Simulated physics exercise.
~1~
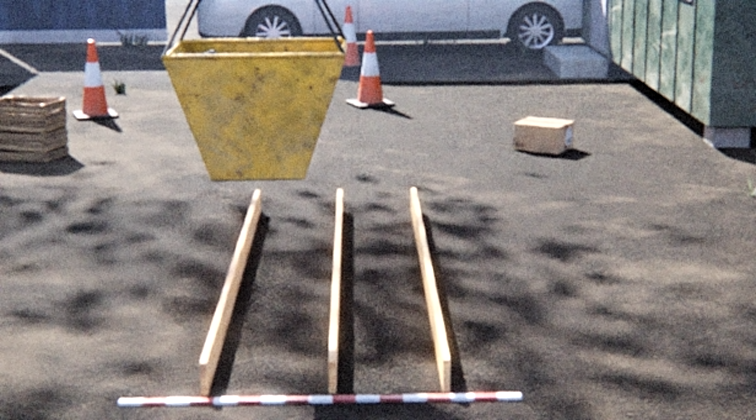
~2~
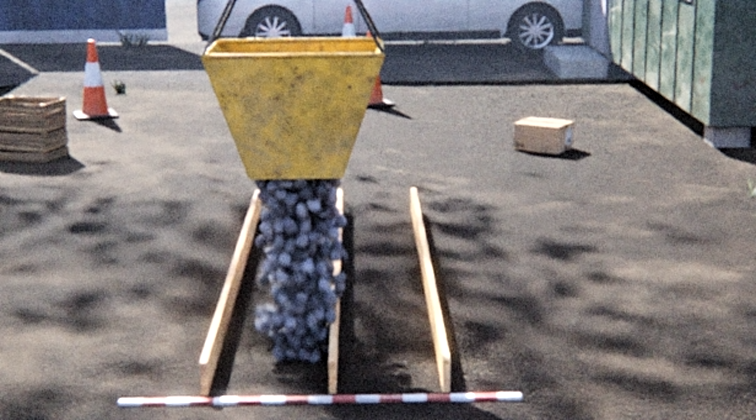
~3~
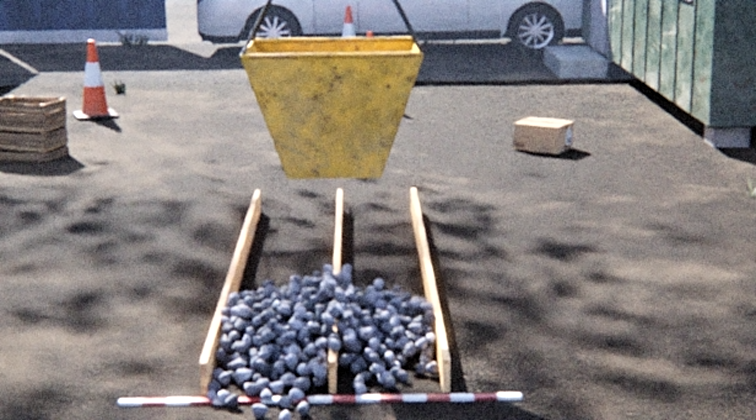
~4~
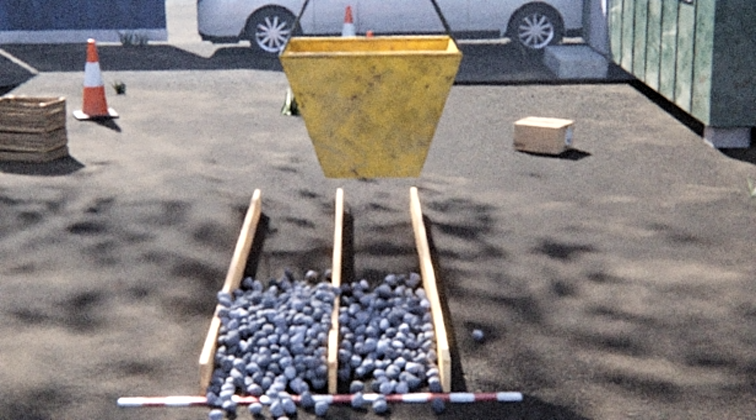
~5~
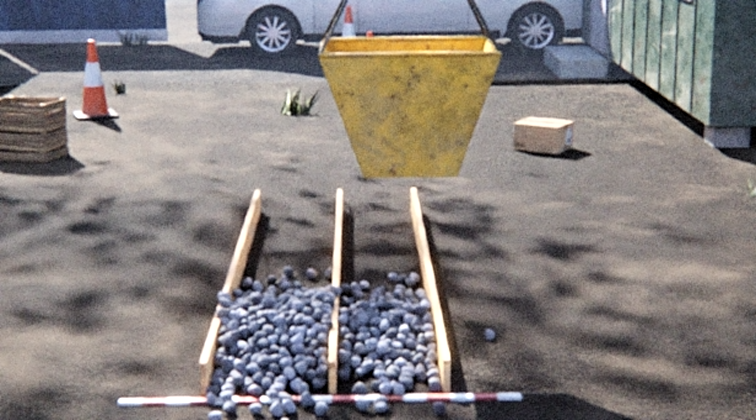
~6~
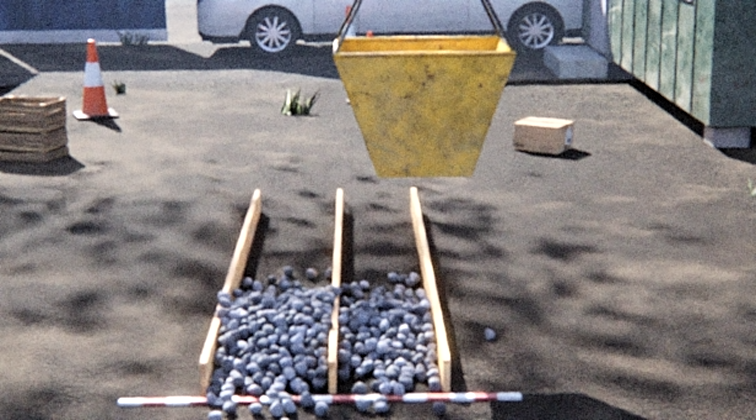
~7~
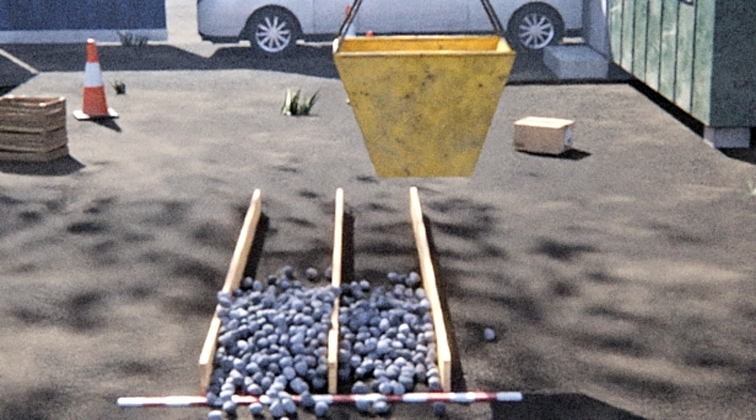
A yellow hopper hanging over a paved yard moved right and dumped its grey stones among three wooden planks, where they spread across both bays, more in the left, while the empty hopper continued right and stopped.
